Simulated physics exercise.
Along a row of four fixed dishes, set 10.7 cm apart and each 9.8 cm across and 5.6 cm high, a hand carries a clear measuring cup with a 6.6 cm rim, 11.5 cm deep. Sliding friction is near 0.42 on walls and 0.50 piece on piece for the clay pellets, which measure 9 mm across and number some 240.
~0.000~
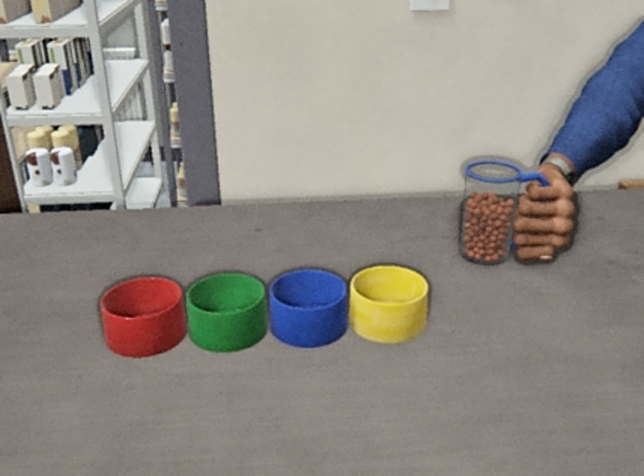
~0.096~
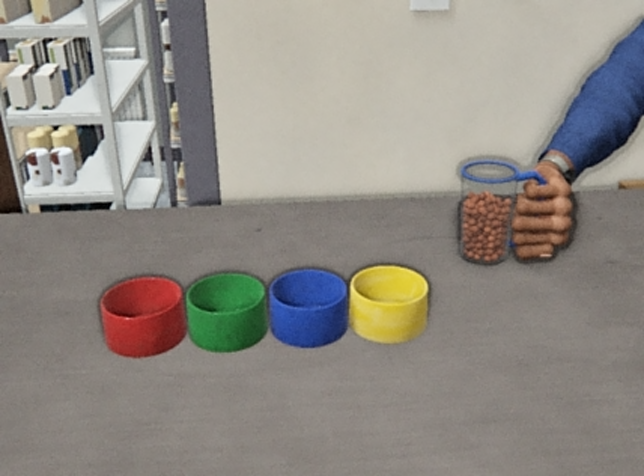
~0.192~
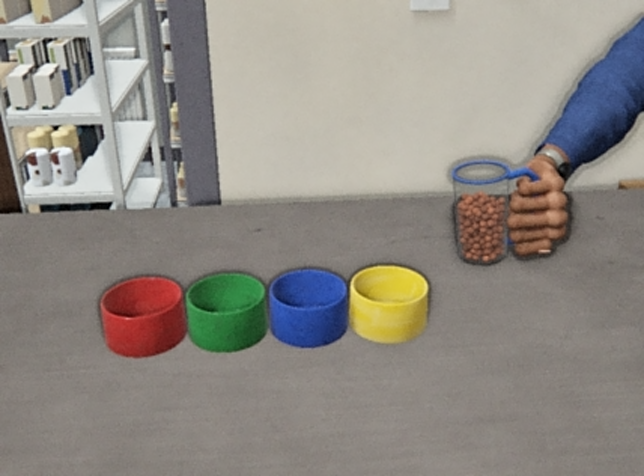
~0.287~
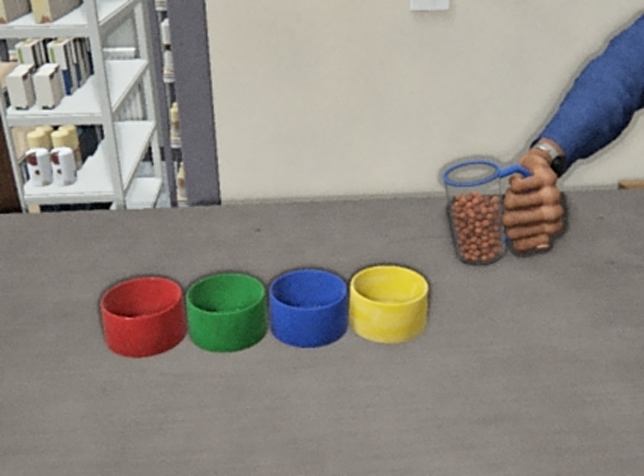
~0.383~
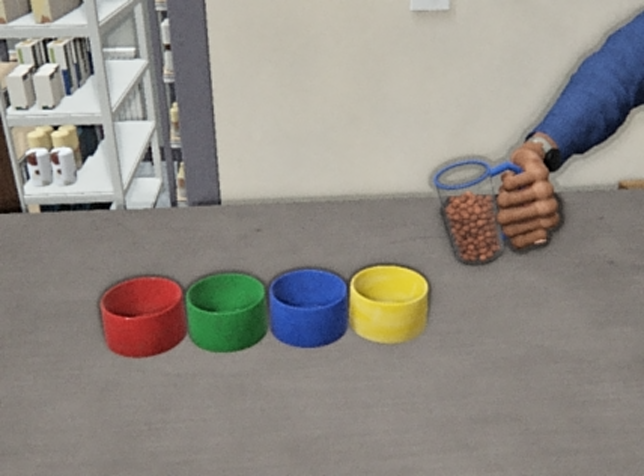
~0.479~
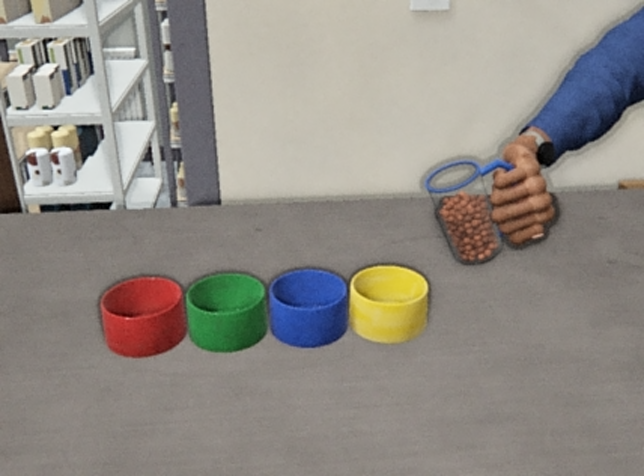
In a room with a pale wall and white shelves at the left, a grey tabletop is seen from slightly above by a still camera. Four round dishes, red, green, blue and yellow from left to right, sit in a row, while a blue-sleeved hand at right holds a clear blue-rimmed cup of small reddish-brown pieces. The hand moves the cup slightly left, gradually tilting it leftward.
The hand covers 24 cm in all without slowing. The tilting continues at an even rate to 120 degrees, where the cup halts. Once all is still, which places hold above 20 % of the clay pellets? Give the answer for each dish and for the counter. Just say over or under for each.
Going through them: Red dish comes out under, blue dish comes out over, green dish comes out under, yellow dish comes out under, counter comes out under.
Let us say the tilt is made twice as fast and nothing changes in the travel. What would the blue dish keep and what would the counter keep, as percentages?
In that case the blue dish gets 20 and the counter gets 20.
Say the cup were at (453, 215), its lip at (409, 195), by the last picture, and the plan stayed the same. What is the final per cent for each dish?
Dish by dish: Red 0 per cent, blue 80 per cent, green 10 per cent, yellow 0 per cent.
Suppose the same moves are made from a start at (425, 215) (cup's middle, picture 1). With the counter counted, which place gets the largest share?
Top spot: Green.
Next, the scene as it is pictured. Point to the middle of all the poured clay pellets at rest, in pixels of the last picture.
Estimated resting centre: Around (301, 312).
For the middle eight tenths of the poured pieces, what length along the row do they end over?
Some 5 cm.
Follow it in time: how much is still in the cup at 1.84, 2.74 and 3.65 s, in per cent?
In order, near 100 %, 0 % and 0 %.
After 1.84 s, tilt 97 degrees; cup holds 100 %.
After 2.74 s, tilt 120 degrees; cup holds 0 %, blue 100 %.
Then, at 3.65 s, tilt 120 degrees; cup holds 0 %, blue 100 %.
At rest (4.0 s), red 0 %, blue 100 %, green 0 %, yellow 0 %, counter 0 %.
